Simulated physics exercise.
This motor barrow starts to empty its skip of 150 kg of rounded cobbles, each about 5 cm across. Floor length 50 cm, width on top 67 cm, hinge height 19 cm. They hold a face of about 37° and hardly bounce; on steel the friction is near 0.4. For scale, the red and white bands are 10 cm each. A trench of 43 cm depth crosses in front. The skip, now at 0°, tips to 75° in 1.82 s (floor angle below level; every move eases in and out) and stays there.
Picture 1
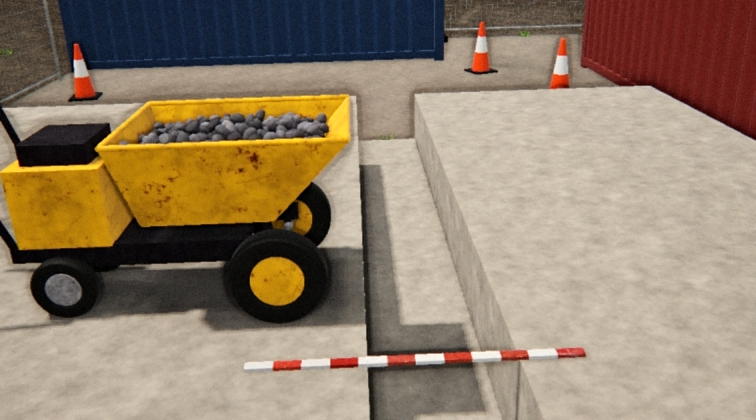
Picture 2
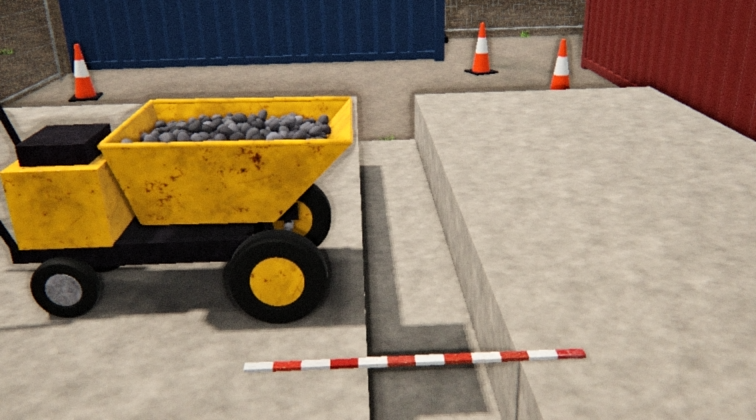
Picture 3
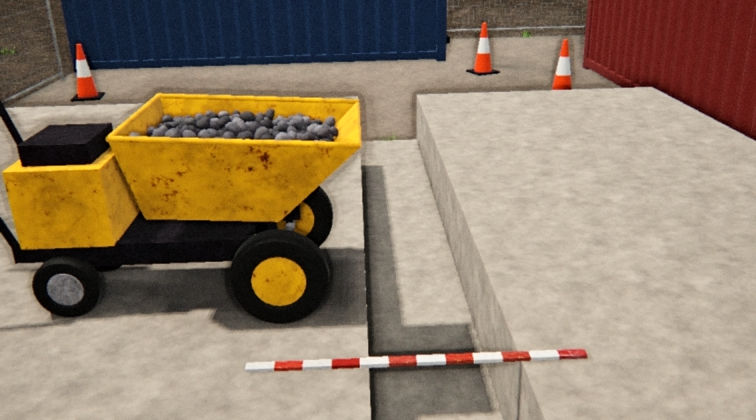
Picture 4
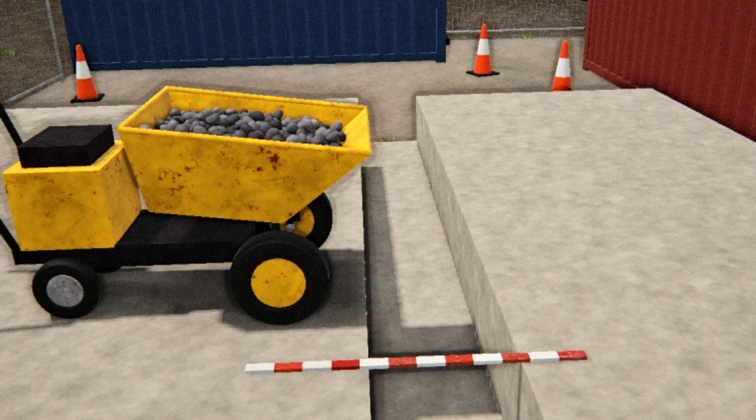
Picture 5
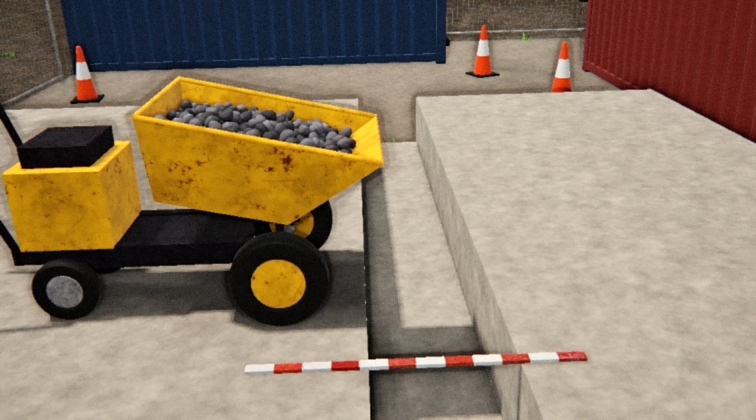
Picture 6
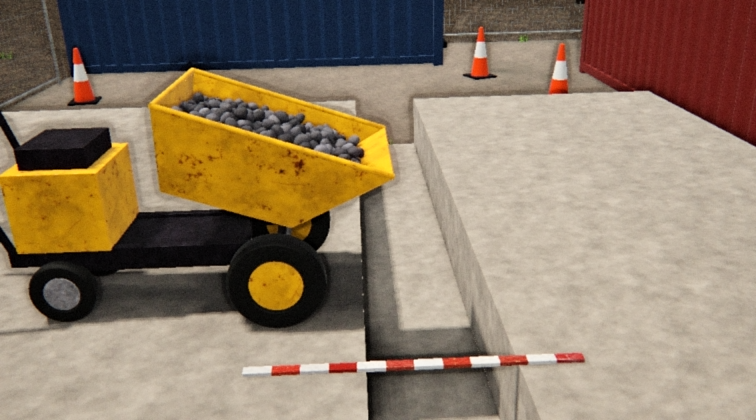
A yellow motor barrow's skip of grey cobbles tilts gradually down to the right.
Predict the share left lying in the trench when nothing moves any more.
Roughly 92 per cent ends in the trench.
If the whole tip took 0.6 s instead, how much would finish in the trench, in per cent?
Then about 75 per cent.
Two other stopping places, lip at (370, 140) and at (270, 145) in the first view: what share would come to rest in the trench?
First some 70, then 100 per cent.
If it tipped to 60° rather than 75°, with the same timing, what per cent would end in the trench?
In that case some 80 per cent.
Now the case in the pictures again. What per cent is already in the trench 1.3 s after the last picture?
About 60 per cent by then.
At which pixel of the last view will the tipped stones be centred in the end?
Near (446, 350).
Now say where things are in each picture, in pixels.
In the first frame, lip at (348, 140), floor tilted 0°, highest stones at (249, 124).
In the second frame, the skip is at 1°, its lip at (351, 142); the top of the load is at (239, 125).
In the third frame, the skip is at 4°, its lip at (360, 146); the top of the load is at (221, 123).
In the fourth frame, lip at (370, 153), floor tilted 8°, highest stones at (212, 119).
In the fifth frame, the skip is at 13°, its lip at (383, 163); the top of the load is at (198, 113).
In the sixth frame, the skip is at 19°, its lip at (394, 177); the top of the load is at (201, 107).
Then, 0.8 s after the last picture the floor is at 63°, 97 % in the skip, 3 % in the trench; the foremost stones are at (459, 275).
Then, 1.3 s after the last picture the floor is at 75°, 32 % in the skip, 61 % in the trench, 7 % past the trench; the foremost stones are at (584, 282).
Then, 1.7 s after the last picture the floor is at 75°, 7 % in the skip, 86 % in the trench, 8 % past the trench; the foremost stones are at (629, 275).
Then, 3.6 s after the last picture the floor is at 75°, 0 % in the skip, 92 % in the trench, 8 % past the trench; the foremost stones are at (642, 274).
